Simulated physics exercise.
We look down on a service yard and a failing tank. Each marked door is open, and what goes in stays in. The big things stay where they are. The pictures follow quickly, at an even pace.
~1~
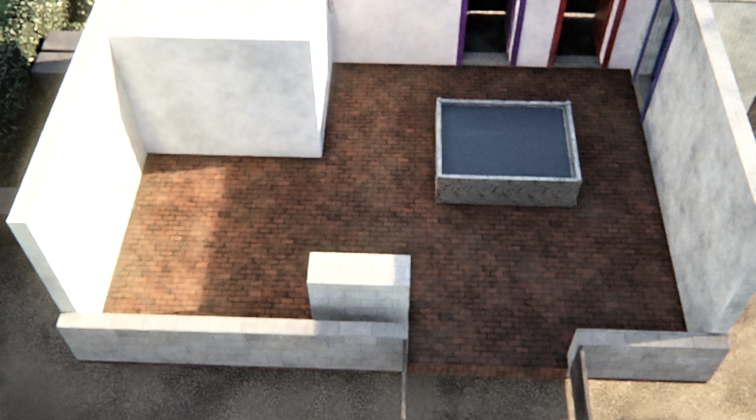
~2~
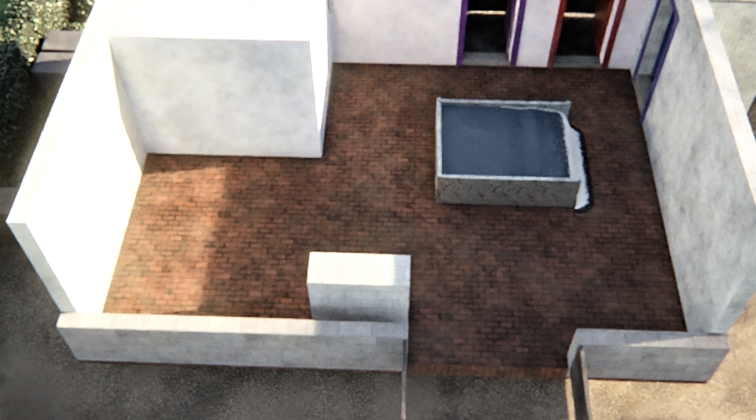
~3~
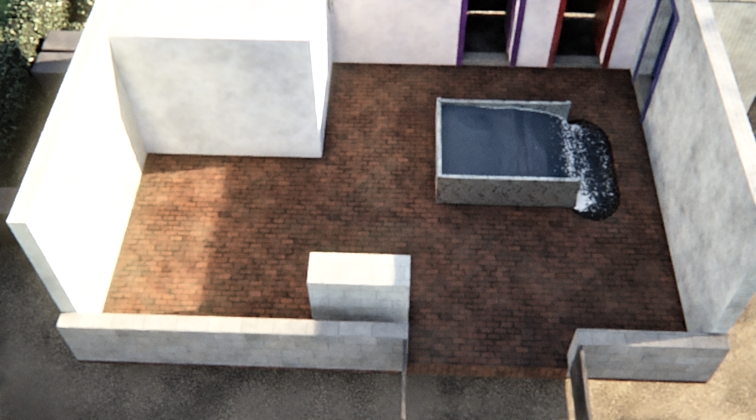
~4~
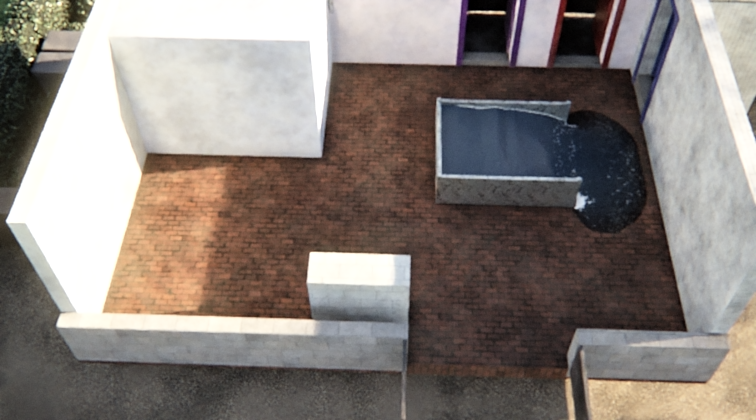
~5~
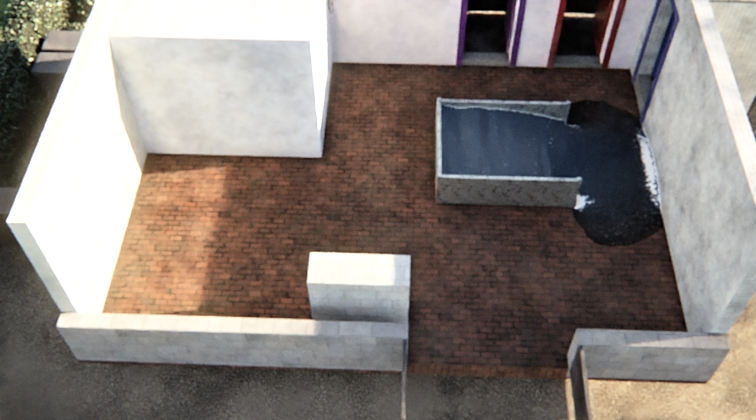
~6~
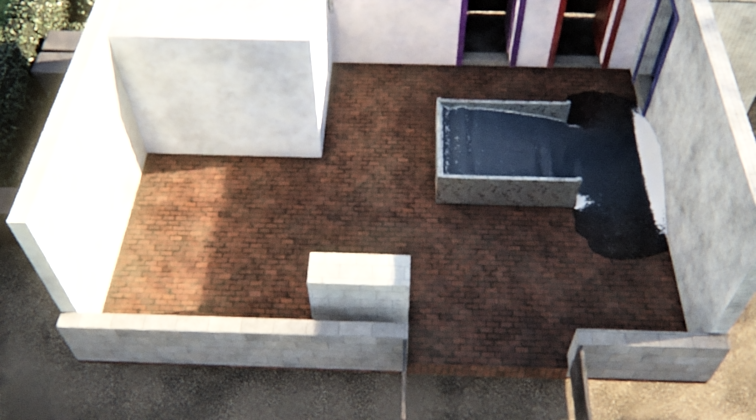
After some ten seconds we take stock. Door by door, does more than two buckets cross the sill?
In the end: The purple door holds within the limit; the red door floods; the blue door holds within the limit.
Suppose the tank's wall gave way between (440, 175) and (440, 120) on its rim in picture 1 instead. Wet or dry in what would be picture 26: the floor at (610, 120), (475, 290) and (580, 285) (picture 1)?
As listed: Dry, no water, dry.
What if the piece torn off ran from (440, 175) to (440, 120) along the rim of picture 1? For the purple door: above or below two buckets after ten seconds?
The purple one lets less in.
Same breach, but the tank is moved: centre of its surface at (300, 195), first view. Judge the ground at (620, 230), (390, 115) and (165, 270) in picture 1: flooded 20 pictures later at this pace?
In that order: Under water, dry, clear.
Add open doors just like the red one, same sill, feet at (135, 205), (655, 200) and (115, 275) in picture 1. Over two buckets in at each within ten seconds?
In turn: Lets less in, is over, is under.
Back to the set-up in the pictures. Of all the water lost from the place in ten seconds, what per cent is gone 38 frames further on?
Roughly 75 per cent.
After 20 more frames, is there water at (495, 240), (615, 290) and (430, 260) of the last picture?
One after the other: Free of water, under water, clear.
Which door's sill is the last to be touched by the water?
That is the door marked purple.
A moment on, water covers 15 % of the floor; the purple door not reached, the red door not reached, the blue door wet at the sill, nothing in.
Next, water covers 20 % of the floor; the purple door not reached, the red door under two buckets in, the blue door wet at the sill, nothing in.
Then, water covers 40 % of the floor; the purple door wet at the sill, nothing in, the red door far over two buckets in, the blue door wet at the sill, nothing in.
Later, water covers 70 % of the floor; the purple door wet at the sill, nothing in, the red door far over two buckets in, the blue door wet at the sill, nothing in.
In the end, water covers 90 % of the floor; the purple door wet at the sill, nothing in, the red door far over two buckets in, the blue door wet at the sill, nothing in.
